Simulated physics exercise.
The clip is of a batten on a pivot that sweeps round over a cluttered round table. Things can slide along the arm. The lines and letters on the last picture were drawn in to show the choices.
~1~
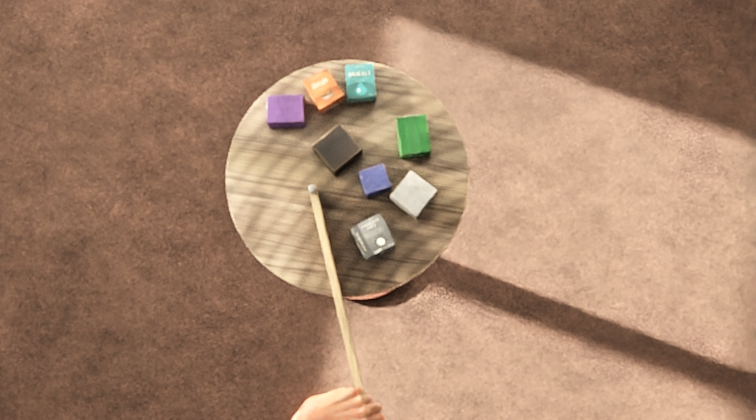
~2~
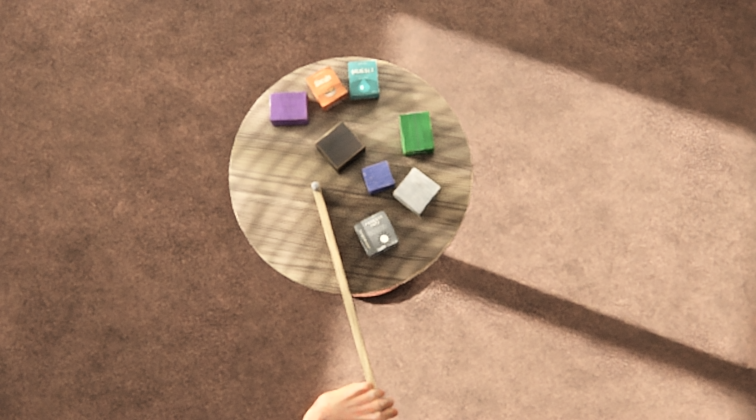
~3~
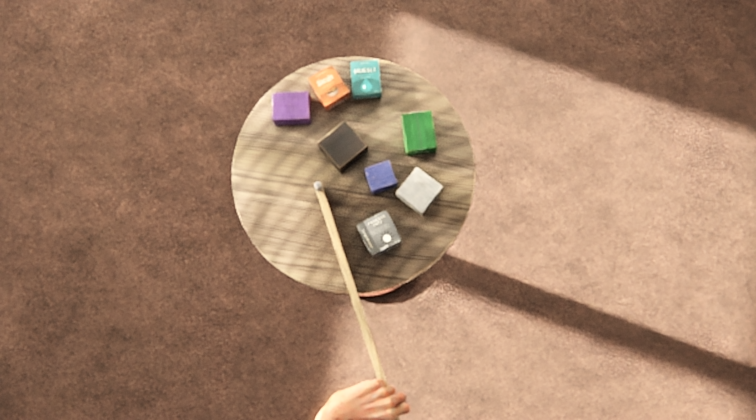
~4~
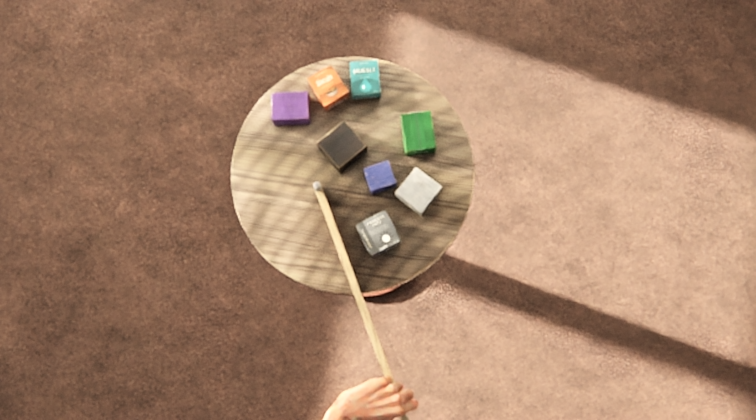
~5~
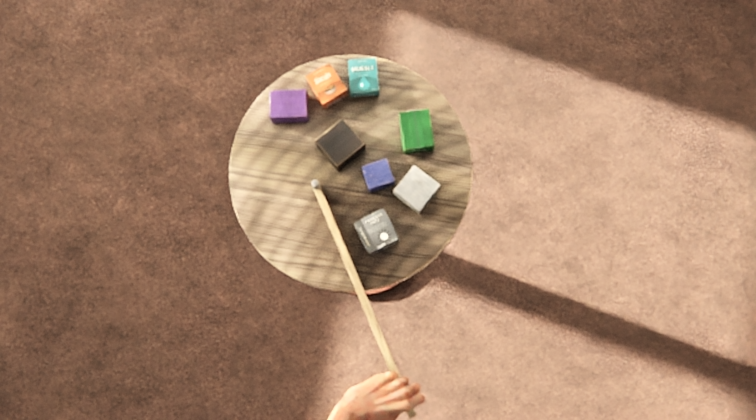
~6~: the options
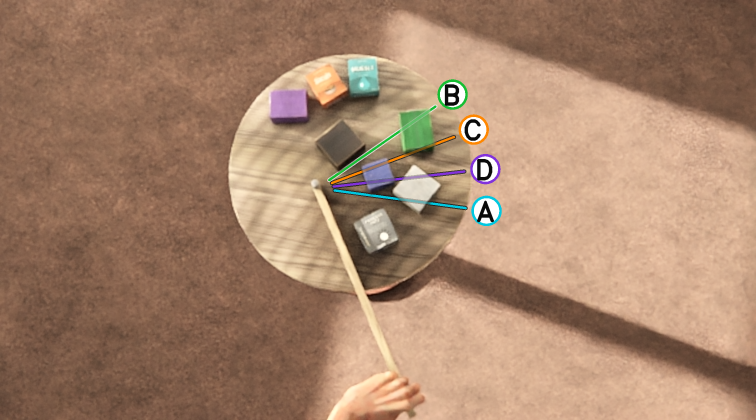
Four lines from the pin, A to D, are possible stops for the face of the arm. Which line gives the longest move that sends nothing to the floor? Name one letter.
Nothing falls up to B.
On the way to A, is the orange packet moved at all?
No.
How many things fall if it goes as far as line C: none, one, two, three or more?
The count is none.
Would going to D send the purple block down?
By then, no.
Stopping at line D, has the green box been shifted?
Yes.
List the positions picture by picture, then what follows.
Green box (413, 137); purple block (286, 111); blue block (375, 181), in the first frame.
Arm (339, 270); white block (417, 192), in the second frame.
Arm (345, 269); grey packet (379, 234), in the third frame.
Arm (348, 268); orange packet (329, 88), in the fourth frame.
Arm (349, 264); purple block (289, 106); blue block (378, 176); white block (417, 190), in the fifth frame.
On the marked copy, A at (400, 199); B at (383, 143); C at (393, 160); D at (399, 179).
Following B. Soon after the start, arm (391, 228); white block (418, 185); grey packet (391, 208).
Later, arm (401, 175); white block (435, 148); green box (418, 117).
In the end, arm (386, 138); green box (397, 68); white block (422, 94); nothing has fallen.
As for the rest, A is safe but short; C is safe but short; D is safe but short.
